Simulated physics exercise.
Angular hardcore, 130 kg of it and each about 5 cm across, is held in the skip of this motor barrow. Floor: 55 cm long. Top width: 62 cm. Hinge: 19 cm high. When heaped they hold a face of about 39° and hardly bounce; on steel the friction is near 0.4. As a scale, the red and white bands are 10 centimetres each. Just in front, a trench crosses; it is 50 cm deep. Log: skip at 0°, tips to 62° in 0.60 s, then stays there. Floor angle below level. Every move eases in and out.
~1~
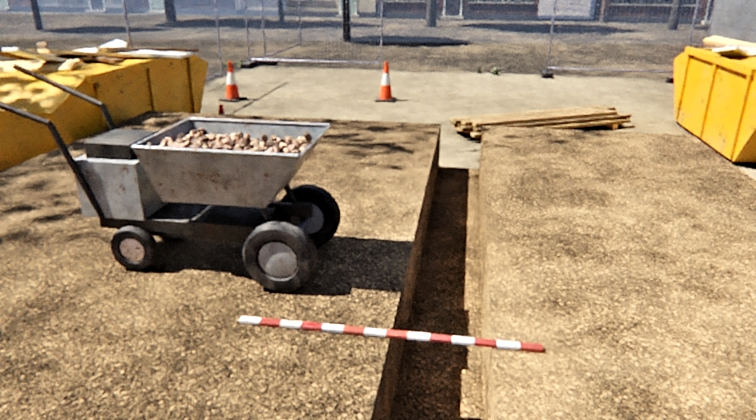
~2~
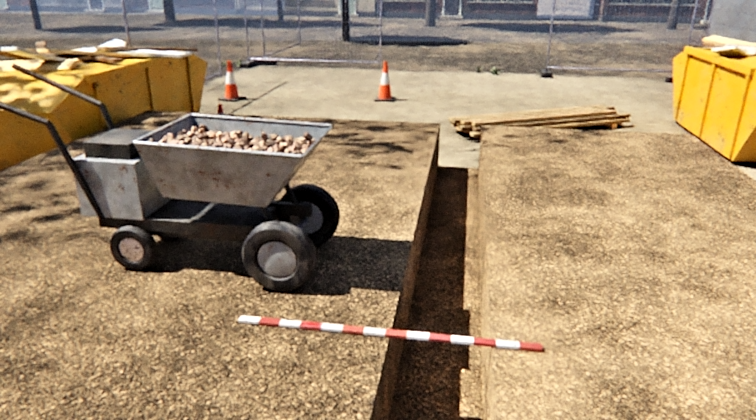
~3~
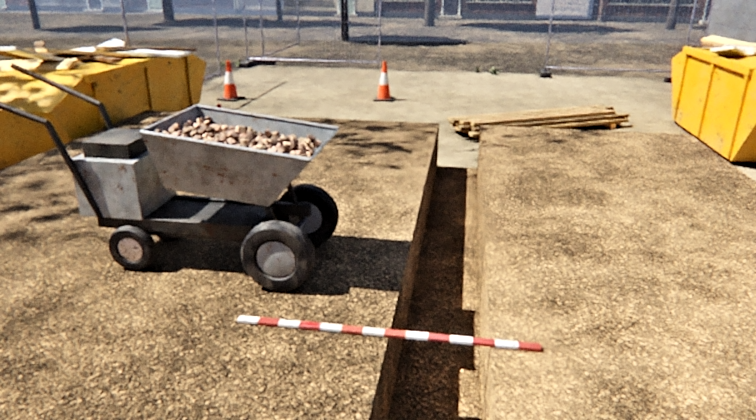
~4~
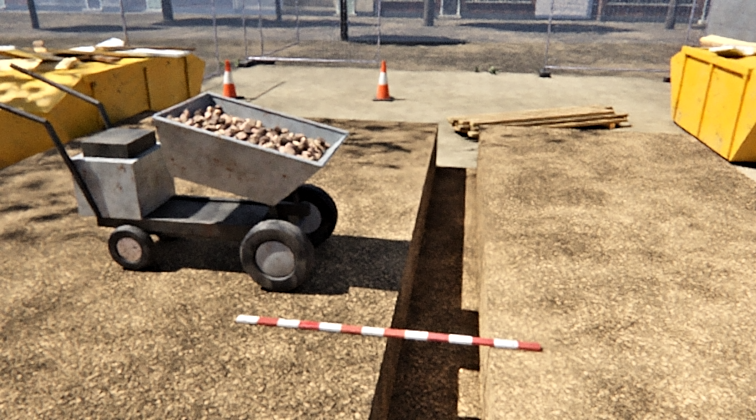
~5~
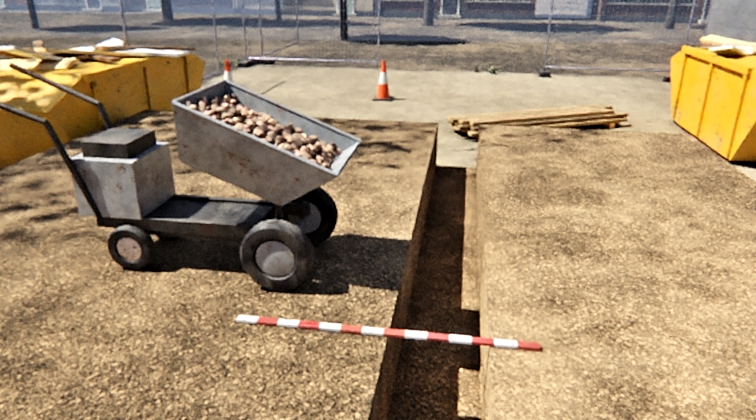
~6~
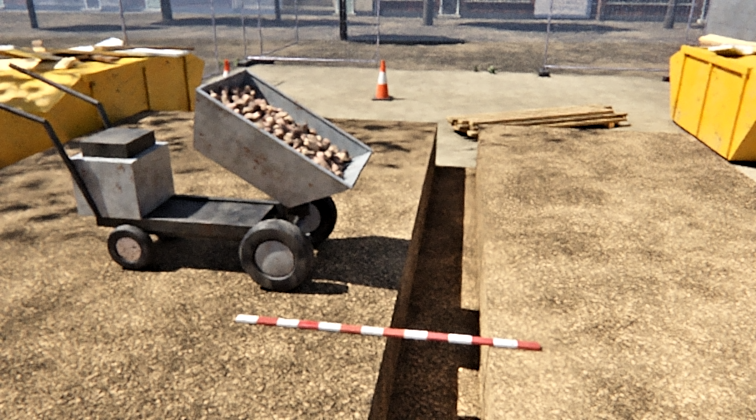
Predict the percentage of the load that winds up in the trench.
My prediction is about 58 per cent.
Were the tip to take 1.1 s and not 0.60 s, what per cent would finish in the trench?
Trench share: Approx. 40%.
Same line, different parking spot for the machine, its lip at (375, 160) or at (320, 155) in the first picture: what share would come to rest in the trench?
I'd expect close to 15 per cent at the first and 50 per cent at the second.
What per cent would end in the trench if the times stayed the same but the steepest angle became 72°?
It would be near 90 per cent.
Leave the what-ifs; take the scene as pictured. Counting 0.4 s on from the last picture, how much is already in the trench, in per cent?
Roughly 5% by that time.
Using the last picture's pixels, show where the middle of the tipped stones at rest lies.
Their middle is at about (451, 347).
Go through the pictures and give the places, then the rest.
In the first frame, the skip is at 0°, its lip at (299, 156); the top of the load is at (235, 140).
In the second frame, the skip is at 2°, its lip at (302, 157); the top of the load is at (213, 135).
In the third frame, the skip is at 6°, its lip at (310, 160); the top of the load is at (201, 126).
In the fourth frame, the skip is at 13°, its lip at (323, 166); the top of the load is at (208, 114).
In the fifth frame, the skip is at 22°, its lip at (337, 176); the top of the load is at (224, 102).
The sixth frame shows lip at (352, 188), floor tilted 31°, highest stones at (241, 92).
Then, 0.1 s after the last picture the floor is at 52°, 100 % in the skip; the foremost stones are at (368, 197).
Then, 0.4 s after the last picture the floor is at 62°, 91 % in the skip, 1 % short of the trench, 7 % in the trench; the foremost stones are at (439, 265).
Then, 0.7 s after the last picture the floor is at 62°, 50 % in the skip, 1 % short of the trench, 46 % in the trench, 2 % past the trench; the foremost stones are at (544, 288).
Then, 2.7 s after the last picture the floor is at 62°, 40 % in the skip, 58 % in the trench, 2 % past the trench; the foremost stones are at (594, 291).
